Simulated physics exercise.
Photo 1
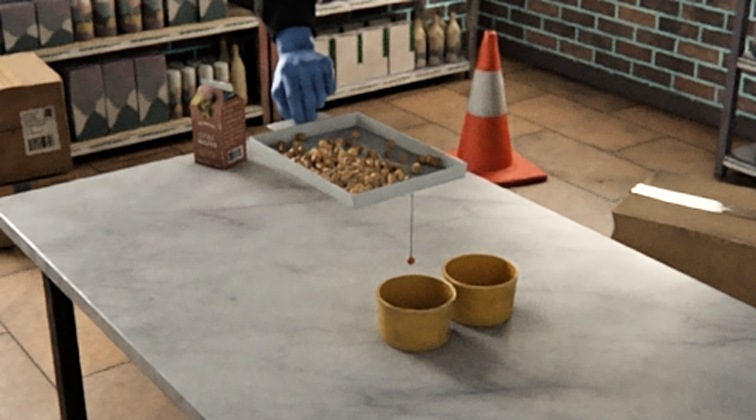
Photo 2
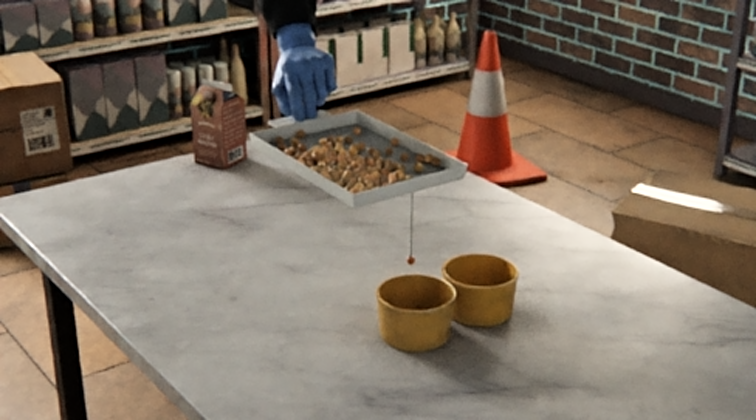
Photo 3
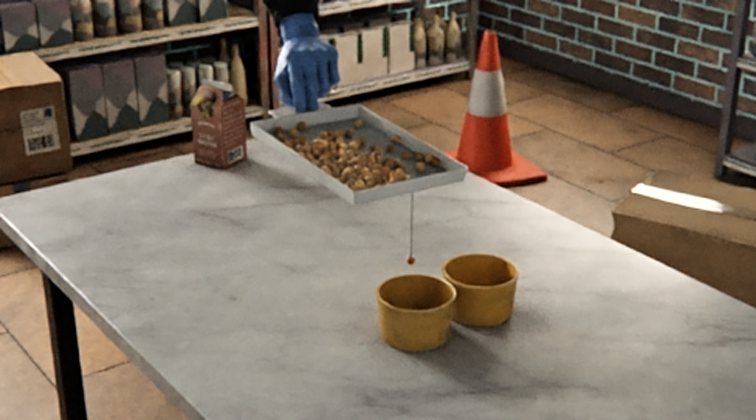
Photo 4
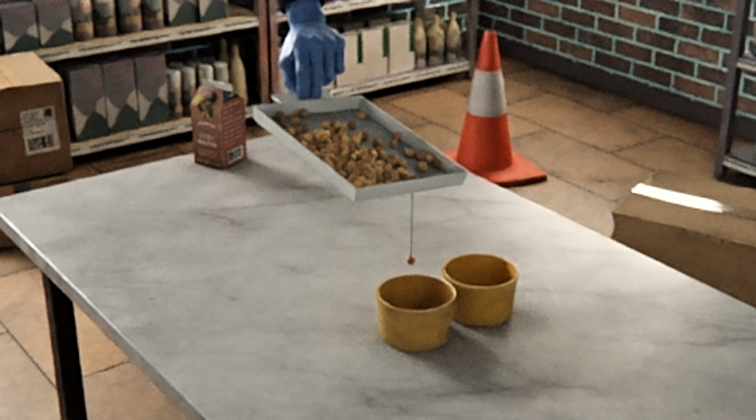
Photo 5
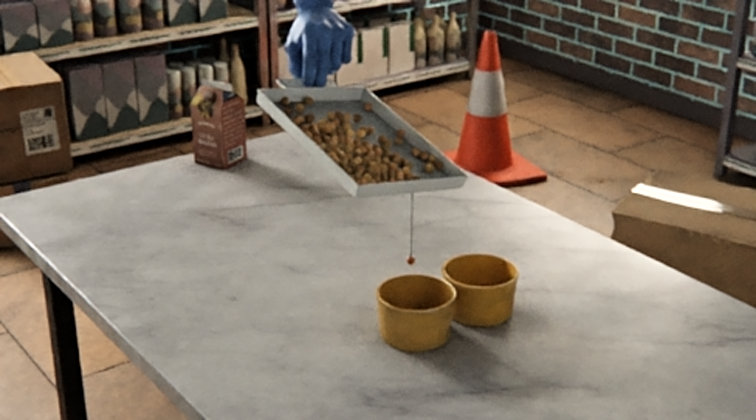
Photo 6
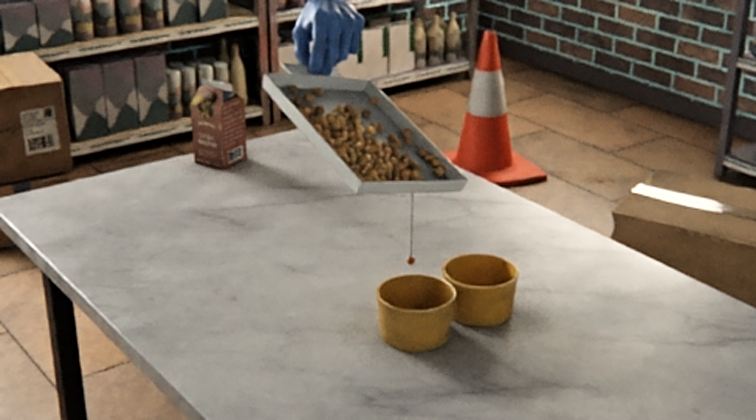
A blue-gloved hand gradually raises one end of a tray, and the loose pieces shift.
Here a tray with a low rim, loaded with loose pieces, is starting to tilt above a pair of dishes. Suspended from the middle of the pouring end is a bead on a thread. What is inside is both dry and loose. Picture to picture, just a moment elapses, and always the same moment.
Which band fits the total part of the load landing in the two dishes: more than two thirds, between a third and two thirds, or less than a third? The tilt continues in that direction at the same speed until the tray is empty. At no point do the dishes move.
Between a third and two thirds lands in them.
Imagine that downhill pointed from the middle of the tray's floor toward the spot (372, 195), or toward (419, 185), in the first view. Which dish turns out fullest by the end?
Tries in order: The one to the left, the one to the right.
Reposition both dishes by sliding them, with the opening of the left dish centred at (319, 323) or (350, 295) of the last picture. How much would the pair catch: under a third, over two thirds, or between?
Taking the two places in turn, the answer is under a third and then below one third.
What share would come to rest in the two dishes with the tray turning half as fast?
Estimate: Some 60%.
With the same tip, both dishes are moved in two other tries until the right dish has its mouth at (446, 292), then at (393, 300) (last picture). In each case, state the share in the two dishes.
First placement: Some 0 %; second placement: Some 0 %.
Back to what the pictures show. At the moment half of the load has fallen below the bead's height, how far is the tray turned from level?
Approx. 95° from level.
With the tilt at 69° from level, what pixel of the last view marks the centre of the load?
About (437, 175).
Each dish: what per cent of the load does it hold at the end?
Estimate - left dish 0 percent, right dish 50 percent.
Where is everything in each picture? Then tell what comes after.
The first picture shows corners of the pouring end at (353, 194) and (464, 163), level; middle of the load at (349, 169), round wooden beads; left dish at (439, 325); right dish at (504, 301); bead on its thread at (411, 260).
The second picture shows corners of the pouring end at (354, 193) and (464, 164), level; middle of the load at (349, 168).
The third picture shows corners of the pouring end at (355, 191) and (465, 167), tipped barely, lowest at the right corner; middle of the load at (350, 164), a small part on the move.
The fourth picture shows corners of the pouring end at (357, 187) and (466, 171), tipped a little, lowest at the right corner; middle of the load at (352, 158), a small part on the move.
The fifth picture shows corners of the pouring end at (359, 184) and (466, 175), tipped clearly, lowest at the right corner; middle of the load at (357, 153), about a third on the move.
The sixth picture shows corners of the pouring end at (362, 181) and (466, 179), tipped clearly, lowest at the right corner; middle of the load at (366, 150), nearly all on the move; left dish at (439, 325); right dish at (504, 301).
Soon after the last picture, tray tipped steeply; most on the tray; a stray few in the right dish; a stray few outside both; a small part in the air.
A little later, tray tipped past a quarter turn; a small part on the tray; about half in the right dish; about a third outside both; a small part in the air.
Later still, tray tipped past a quarter turn; a stray few in the left dish; about half in the right dish; about half outside both.
By the end, tray tipped past a quarter turn; a stray few in the left dish; about half in the right dish; about half outside both.
